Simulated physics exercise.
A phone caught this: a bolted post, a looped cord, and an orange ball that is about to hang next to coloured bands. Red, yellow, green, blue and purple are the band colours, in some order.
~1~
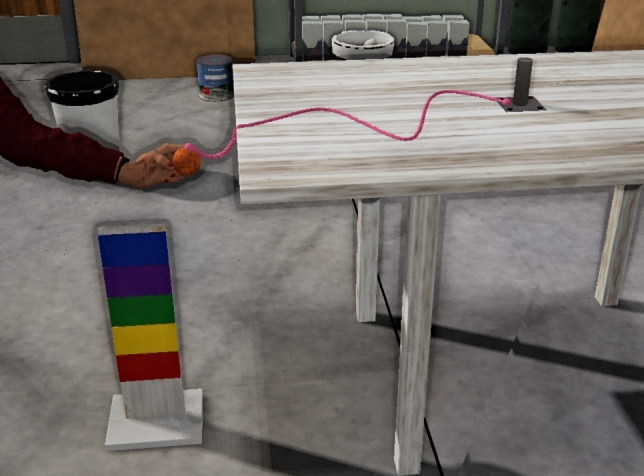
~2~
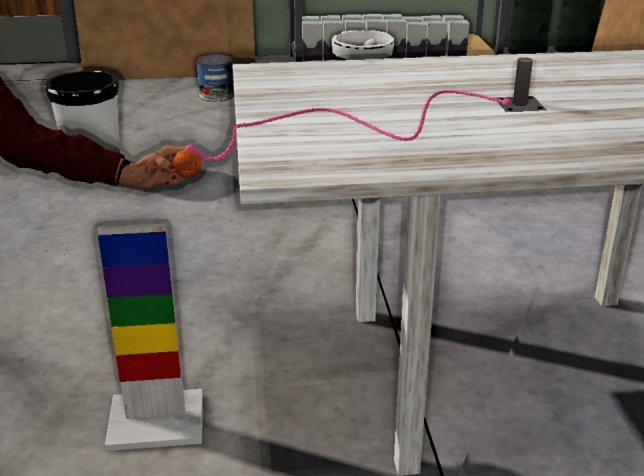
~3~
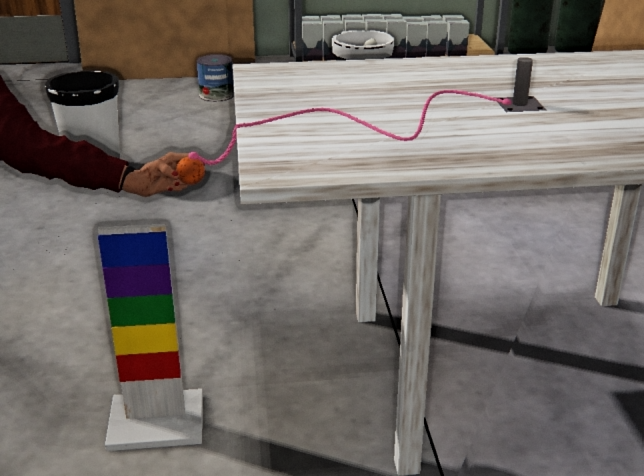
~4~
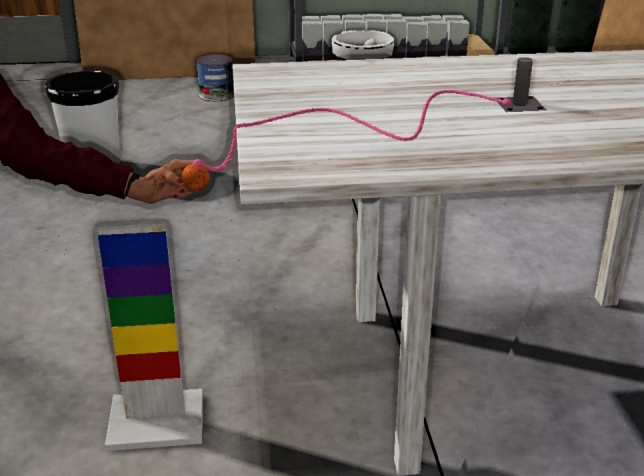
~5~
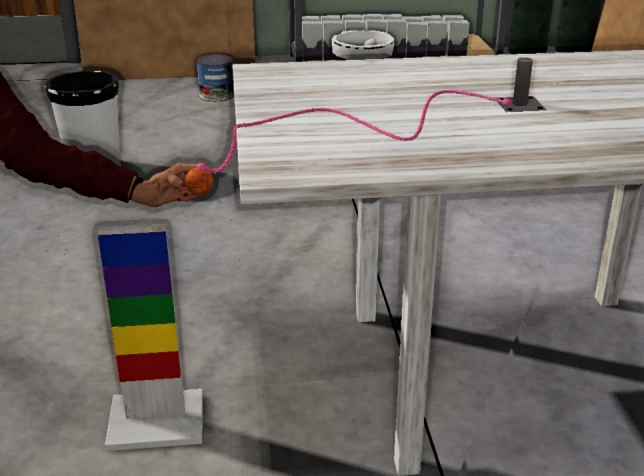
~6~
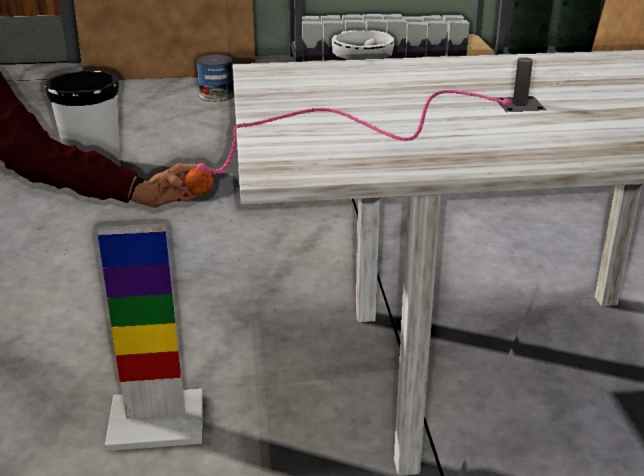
A hand holding an orange ball tied to a pink cord shifts slightly right.
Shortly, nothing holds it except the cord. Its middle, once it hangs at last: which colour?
Colour: Yellow.
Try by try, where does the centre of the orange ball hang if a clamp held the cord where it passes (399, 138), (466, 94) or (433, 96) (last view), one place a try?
Roughly (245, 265), (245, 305) and (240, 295).
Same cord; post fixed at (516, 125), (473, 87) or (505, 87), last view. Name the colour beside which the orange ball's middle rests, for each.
Going case by case, it's red, red and finally yellow.
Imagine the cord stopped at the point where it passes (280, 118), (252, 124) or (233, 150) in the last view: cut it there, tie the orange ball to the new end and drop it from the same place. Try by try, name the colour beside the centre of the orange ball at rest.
Here's the sequence: Blue; next: Purple; last: Green.
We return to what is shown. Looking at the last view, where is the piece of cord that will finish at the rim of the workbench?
You'll find it somewhere around (363, 123).
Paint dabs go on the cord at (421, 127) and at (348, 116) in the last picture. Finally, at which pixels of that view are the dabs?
(331, 110) and (236, 139), roughly.
Soon after, ball near (259, 301); level with green.
Then, ball near (251, 298); level with yellow.
At rest, ball near (250, 310); level with yellow. The cord holds its middle at yellow.
